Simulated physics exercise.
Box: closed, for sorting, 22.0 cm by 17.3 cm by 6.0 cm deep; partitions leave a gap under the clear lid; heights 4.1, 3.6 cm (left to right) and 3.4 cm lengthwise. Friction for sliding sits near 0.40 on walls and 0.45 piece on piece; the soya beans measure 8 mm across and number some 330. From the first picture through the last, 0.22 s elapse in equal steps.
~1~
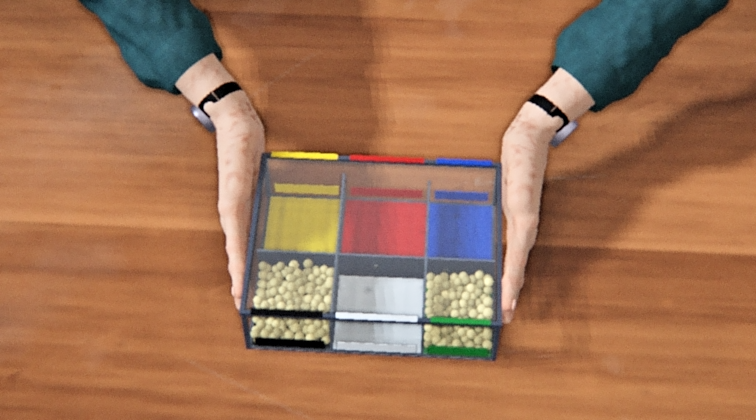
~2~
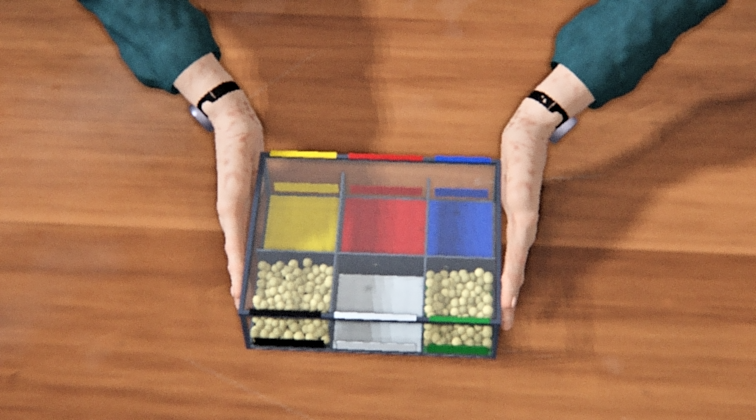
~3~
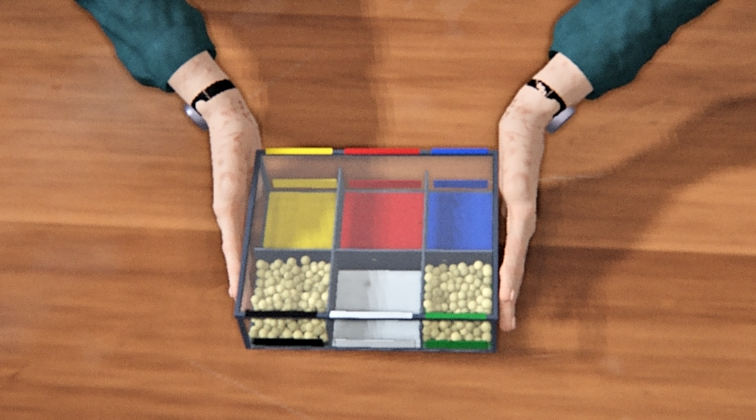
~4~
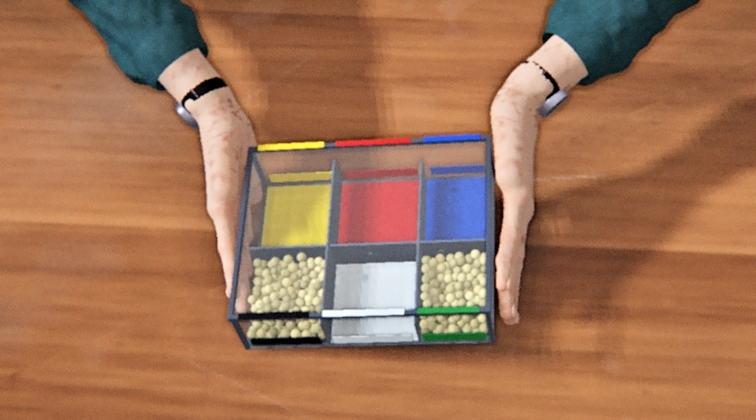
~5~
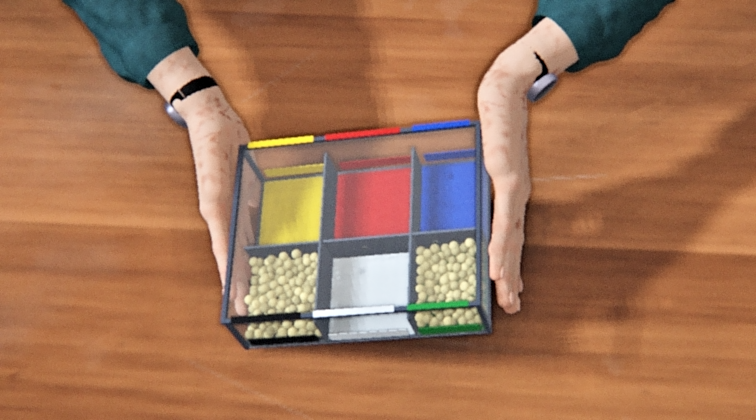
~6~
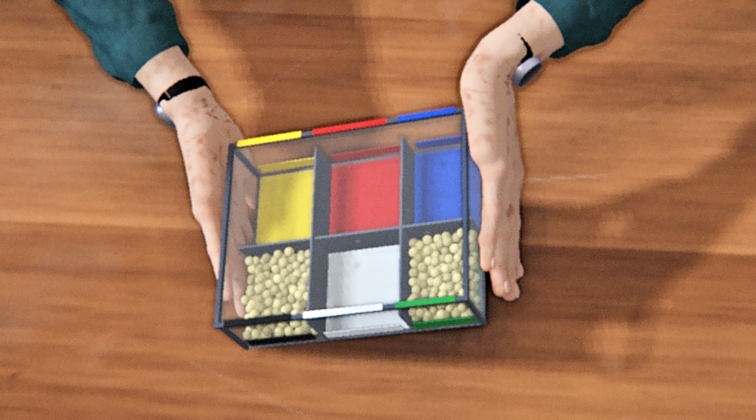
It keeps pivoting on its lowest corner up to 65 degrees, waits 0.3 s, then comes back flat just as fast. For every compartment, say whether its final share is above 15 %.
Result: Red: Stays behind the line; blue: Stays behind the line; green: Crosses the line; yellow: Stays behind the line; white: Stays behind the line; black: Crosses the line.
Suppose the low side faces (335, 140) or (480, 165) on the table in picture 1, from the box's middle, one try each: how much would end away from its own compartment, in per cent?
20 and 25 %.
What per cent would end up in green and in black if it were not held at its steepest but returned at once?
In that case green keeps 35% and black keeps 60%.
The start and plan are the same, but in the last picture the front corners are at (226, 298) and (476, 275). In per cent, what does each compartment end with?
So it works out as red at 0 percent, blue at 0 percent, green at 40 percent, yellow at 0 percent, white at 0 percent and black at 55 percent.
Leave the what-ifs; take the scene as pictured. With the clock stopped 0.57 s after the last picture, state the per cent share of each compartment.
Shares - red: 0; blue: 0; green: 35; yellow: 0; white: 5; black: 60.
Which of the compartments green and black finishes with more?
Black.
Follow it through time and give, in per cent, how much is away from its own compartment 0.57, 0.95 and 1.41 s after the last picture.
In order, some 5, 5 and 5.
Then, 0.57 s after the last picture, tilt 65 degrees; green 35 %, white 5 %, black 60 %.
Then, 0.95 s after the last picture, tilt 35 degrees; green 35 %, white 5 %, black 60 %.
Then, 1.41 s after the last picture, tilt 0 degrees; green 35 %, white 5 %, black 60 %.
In the end, red 0 %, blue 0 %, green 35 %, yellow 0 %, white 5 %, black 60 %.
